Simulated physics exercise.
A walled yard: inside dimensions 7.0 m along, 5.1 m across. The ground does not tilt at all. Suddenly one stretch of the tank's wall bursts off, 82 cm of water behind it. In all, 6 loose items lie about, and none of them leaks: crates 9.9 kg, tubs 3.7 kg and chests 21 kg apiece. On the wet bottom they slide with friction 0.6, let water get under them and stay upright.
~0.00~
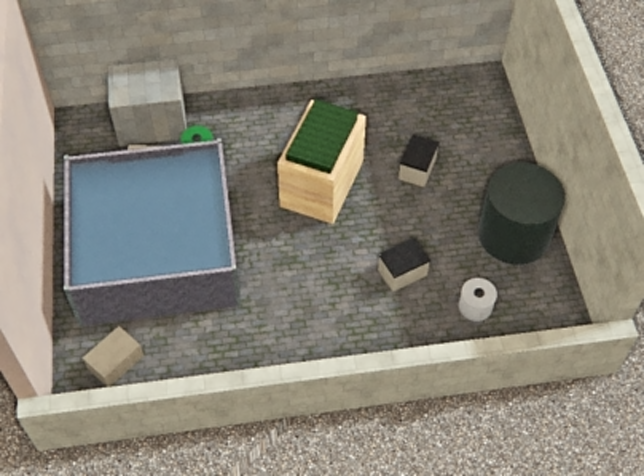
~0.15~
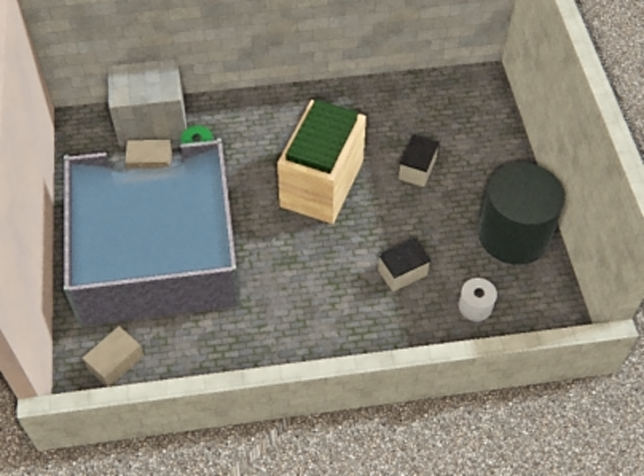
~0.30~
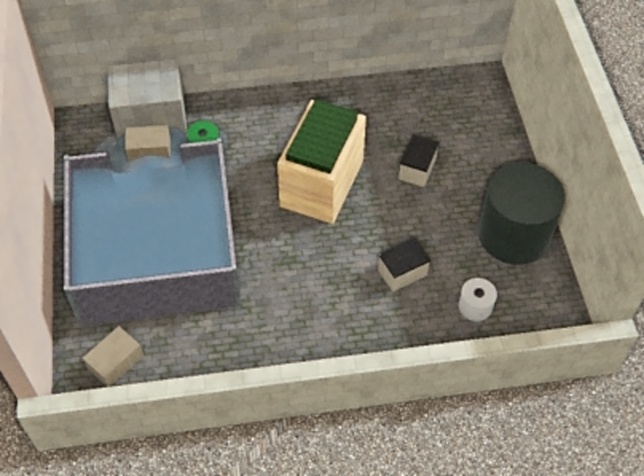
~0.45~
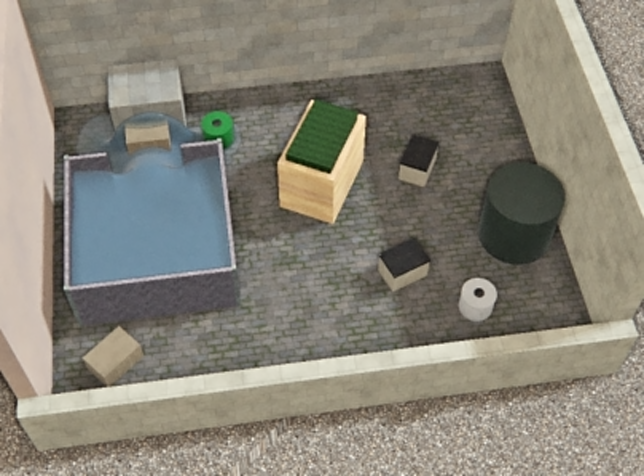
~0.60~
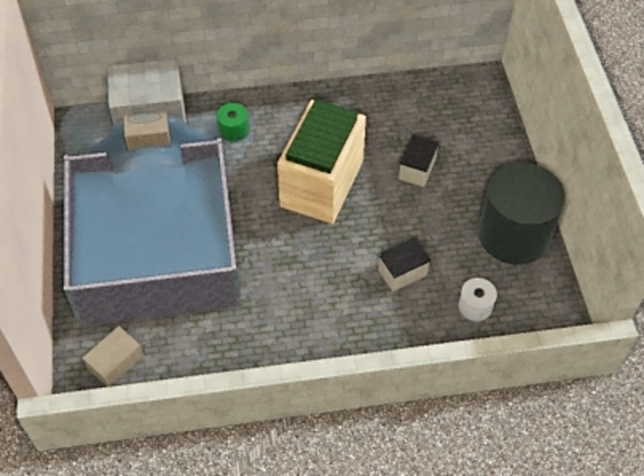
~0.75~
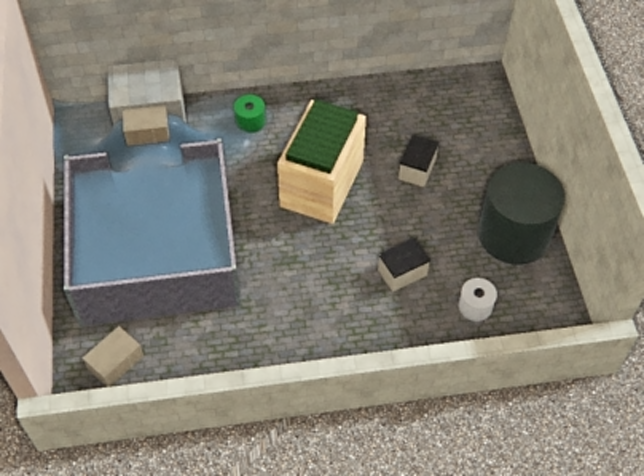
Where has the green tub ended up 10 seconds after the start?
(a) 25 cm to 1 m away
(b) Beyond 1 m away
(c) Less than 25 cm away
(b) Beyond 1 m away.
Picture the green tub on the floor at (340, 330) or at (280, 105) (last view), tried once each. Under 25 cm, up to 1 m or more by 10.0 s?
In that order: It gets carried off; it travels far.
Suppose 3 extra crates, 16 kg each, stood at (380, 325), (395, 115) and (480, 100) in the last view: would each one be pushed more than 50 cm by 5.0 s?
In sequence: Stays within; goes beyond; goes beyond.
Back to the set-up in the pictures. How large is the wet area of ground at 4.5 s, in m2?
I'd estimate close to 27 m2.
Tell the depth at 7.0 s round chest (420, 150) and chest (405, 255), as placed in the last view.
First about 6 cm, second about 7 cm.
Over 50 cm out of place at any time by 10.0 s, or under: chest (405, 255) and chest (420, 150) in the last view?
The first never reached the threshold, and the second never reached the threshold.
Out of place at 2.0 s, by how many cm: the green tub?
It has shifted about 400 cm.
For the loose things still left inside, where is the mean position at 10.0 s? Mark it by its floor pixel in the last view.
Mean position approx. (409, 259).
After 2.0 s the green tub is near (442, 70), 3.8 m from its start, afloat; 2 afloat.
After 4.5 s the green tub is near (464, 183), 3.8 m from its start, afloat; 2 afloat.
After 7.0 s the green tub is near (255, 237), 2.0 m from its start, afloat; 4 afloat.
After 10.0 s the green tub is near (256, 271), 2.5 m from its start, afloat; 4 afloat.
